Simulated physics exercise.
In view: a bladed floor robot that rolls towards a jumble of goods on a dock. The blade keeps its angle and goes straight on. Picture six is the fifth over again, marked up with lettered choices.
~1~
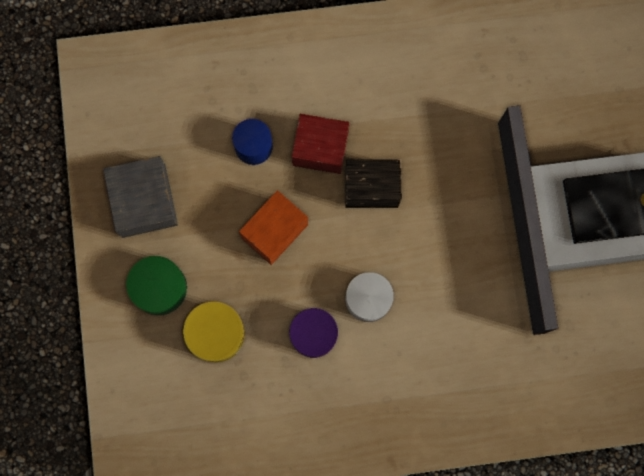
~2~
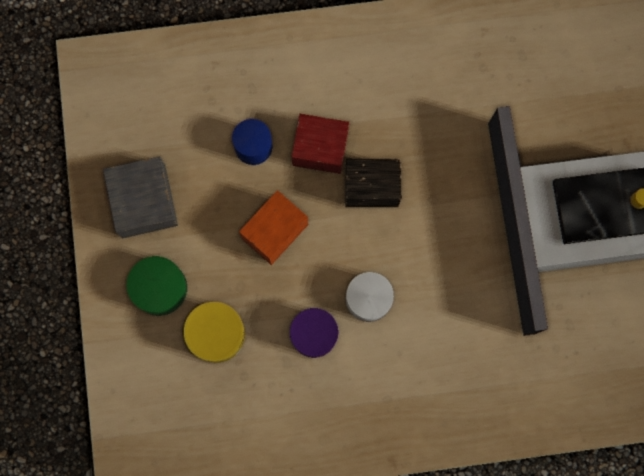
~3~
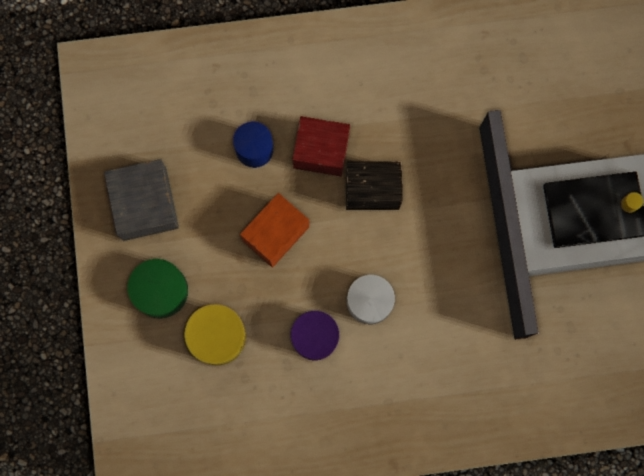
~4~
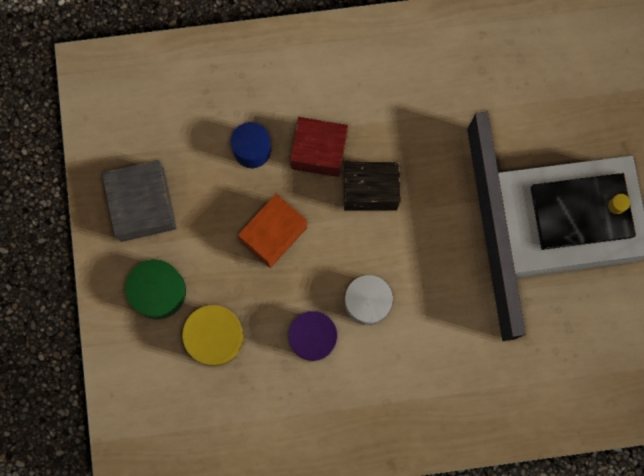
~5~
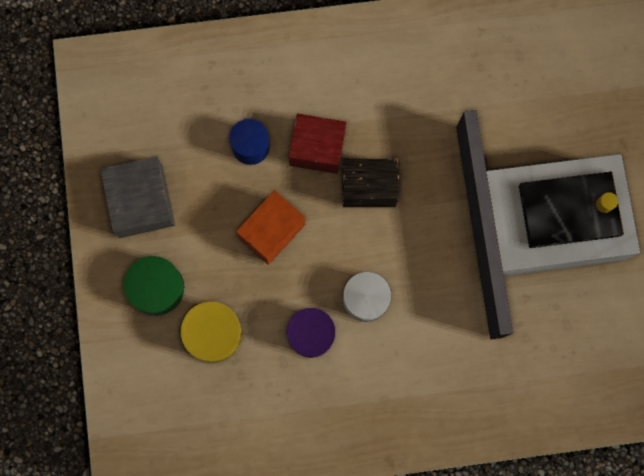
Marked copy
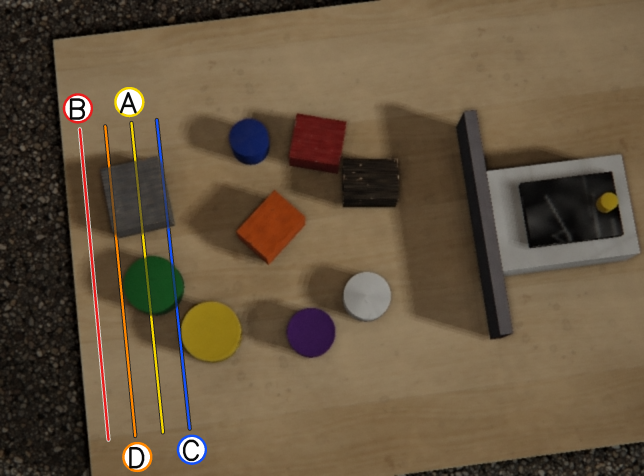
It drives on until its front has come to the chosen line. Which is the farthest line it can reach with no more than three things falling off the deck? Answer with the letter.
Stop at D.
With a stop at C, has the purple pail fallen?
No.
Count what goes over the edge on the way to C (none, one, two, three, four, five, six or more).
By then, none.
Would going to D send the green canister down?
Yes.
On the marked copy, A at (147, 273); B at (94, 280); C at (173, 270); D at (120, 277).
Following D. Soon after the start, robot (432, 227); purple pail (306, 337); red crate (301, 143).
Later, robot (301, 244); green canister (133, 292); grey crate (130, 198).
In the end, robot (193, 258); grey crate over the edge; yellow pail over the edge; three fallen.
As for the rest, A is within the limit but short; B drops six; C is within the limit but short.
